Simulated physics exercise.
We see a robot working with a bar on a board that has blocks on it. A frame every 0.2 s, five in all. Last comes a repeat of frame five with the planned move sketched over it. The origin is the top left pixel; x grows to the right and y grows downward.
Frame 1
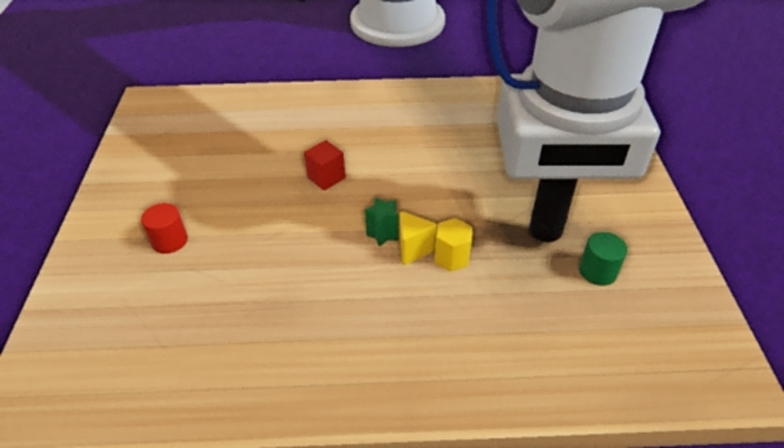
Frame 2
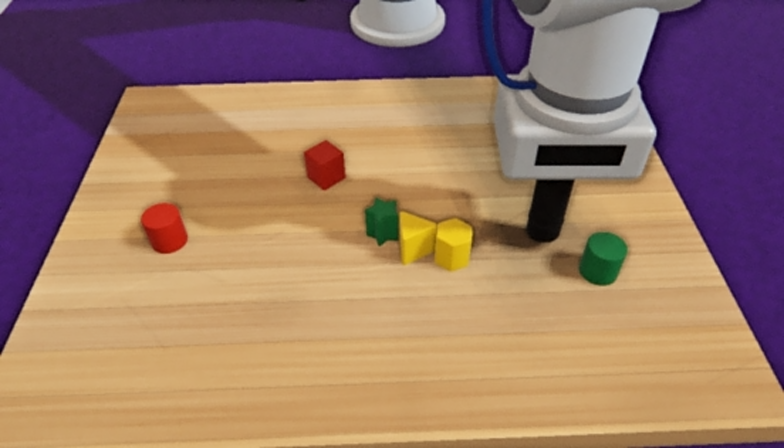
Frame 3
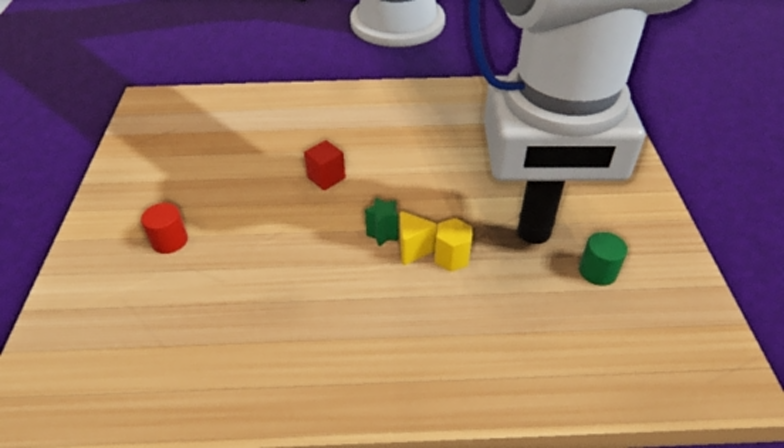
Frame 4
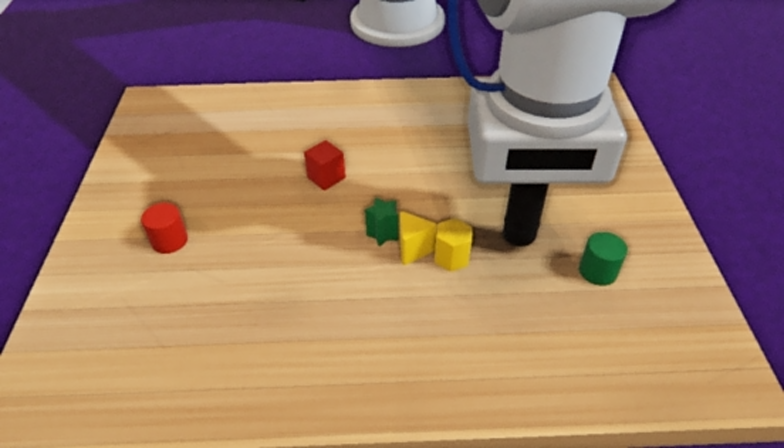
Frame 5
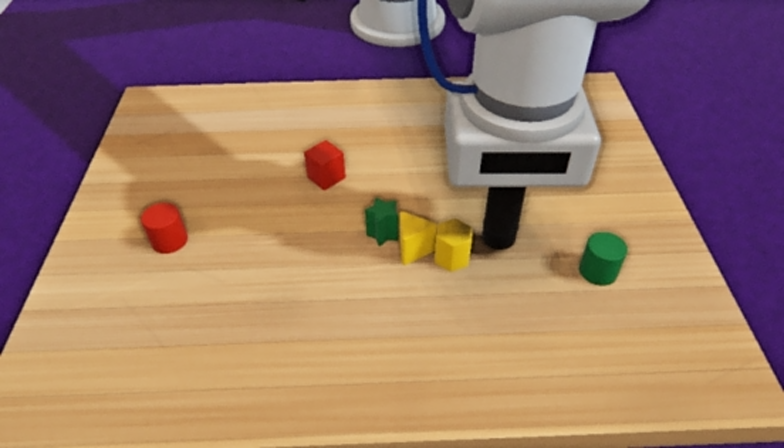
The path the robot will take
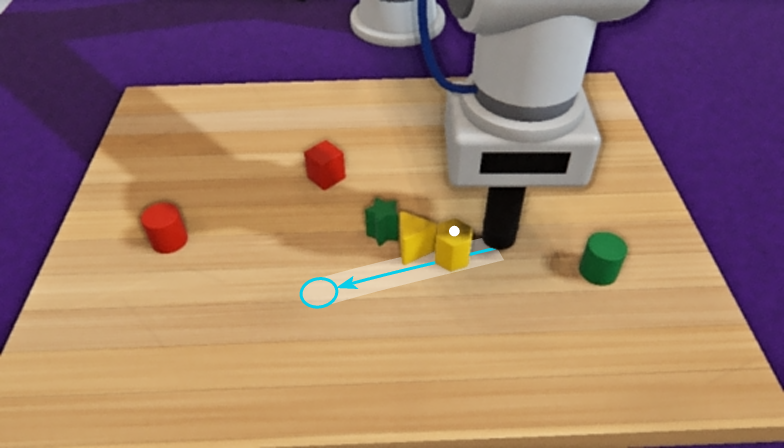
On a wooden board scattered with red, green and yellow blocks, a robot arm slid its black bar slowly left, away from the green cylinder and toward the yellow blocks, while every block stayed still.
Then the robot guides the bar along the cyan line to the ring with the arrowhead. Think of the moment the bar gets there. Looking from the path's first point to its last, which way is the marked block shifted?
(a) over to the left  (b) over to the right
The correct letter is a.
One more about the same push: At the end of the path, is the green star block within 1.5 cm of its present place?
Yes, it checks out.
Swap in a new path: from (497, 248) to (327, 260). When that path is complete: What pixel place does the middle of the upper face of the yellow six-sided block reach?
About (398, 255).
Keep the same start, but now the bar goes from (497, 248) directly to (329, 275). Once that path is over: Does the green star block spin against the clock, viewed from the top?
No
Drawn move, from (497, 248) directly to (319, 293); the dot is on the yellow six-sided block.
On the path given first. One third of the way, bar (440, 253); green star block (374, 207), turned 35° clockwise; yellow triangular piece (385, 227), turned 65° clockwise; yellow six-sided block (411, 250), turned 35° anticlockwise.
Two thirds of the way, bar (380, 267); green star block (373, 206), turned 40° clockwise; yellow triangular piece (366, 230); yellow six-sided block (357, 275), turned 80° anticlockwise.
At the end, bar (318, 284); green star block (373, 206), turned 40° clockwise; yellow triangular piece (365, 230), turned 135° clockwise; yellow six-sided block (326, 295), turned 170° anticlockwise; green circle still.
